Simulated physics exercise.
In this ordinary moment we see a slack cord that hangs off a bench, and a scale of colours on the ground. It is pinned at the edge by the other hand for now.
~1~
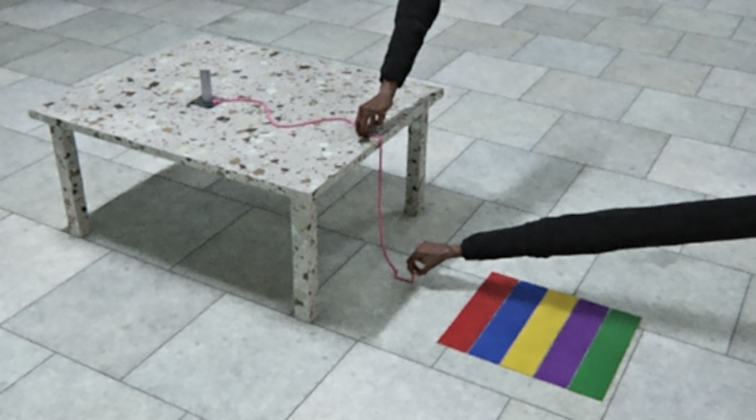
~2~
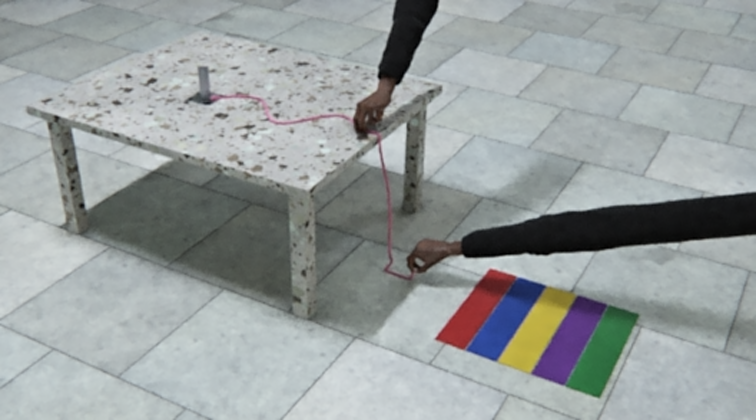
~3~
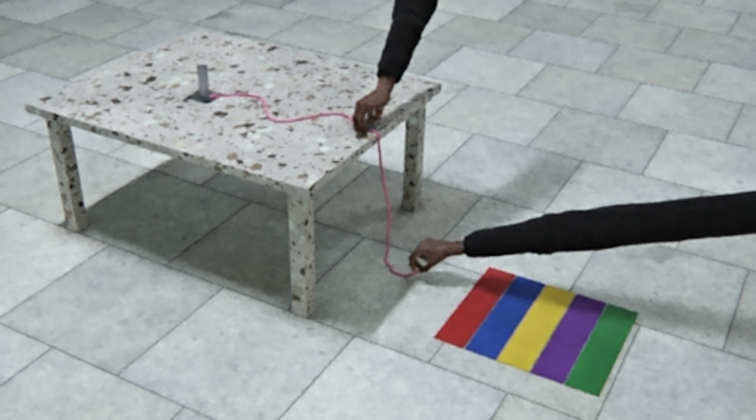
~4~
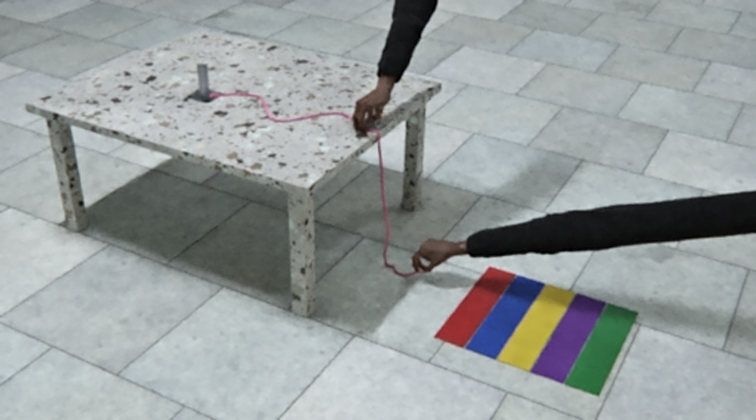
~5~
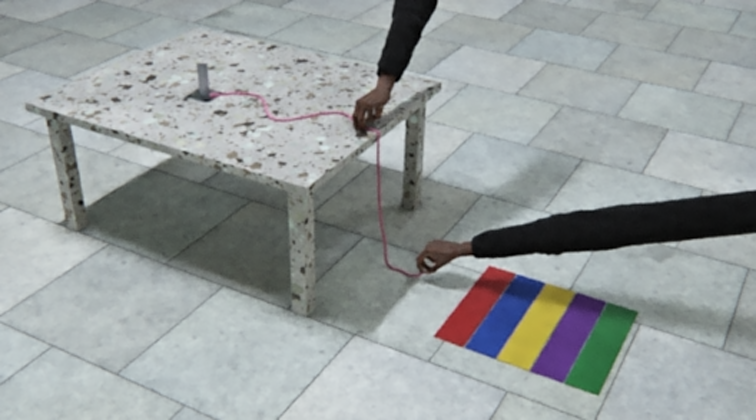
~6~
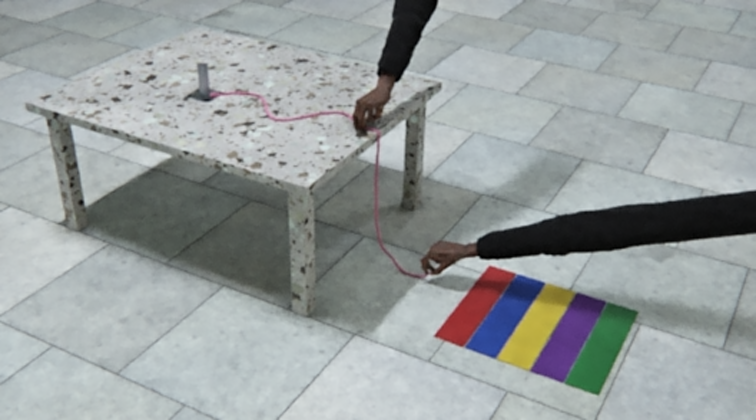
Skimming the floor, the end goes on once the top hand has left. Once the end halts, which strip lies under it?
The purple strip lies under it.
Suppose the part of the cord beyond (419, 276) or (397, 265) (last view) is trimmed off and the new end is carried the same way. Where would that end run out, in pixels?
I'd say somewhere near (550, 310) the first time and near (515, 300) the second time.
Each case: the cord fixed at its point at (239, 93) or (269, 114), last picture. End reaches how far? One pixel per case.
Try by try: (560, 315), (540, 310).
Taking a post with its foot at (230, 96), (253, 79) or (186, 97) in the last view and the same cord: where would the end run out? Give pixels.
In order, near (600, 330), (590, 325) and (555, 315).
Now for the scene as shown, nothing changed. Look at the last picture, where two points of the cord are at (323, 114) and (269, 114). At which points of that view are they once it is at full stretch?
Well, the first one sits at (352, 130), and the second one sits at (295, 117).
Soon after, end near (521, 302); over blue.
Then, end near (553, 313); over yellow.
At full stretch, end near (572, 319); over purple. It halts on the purple strip.
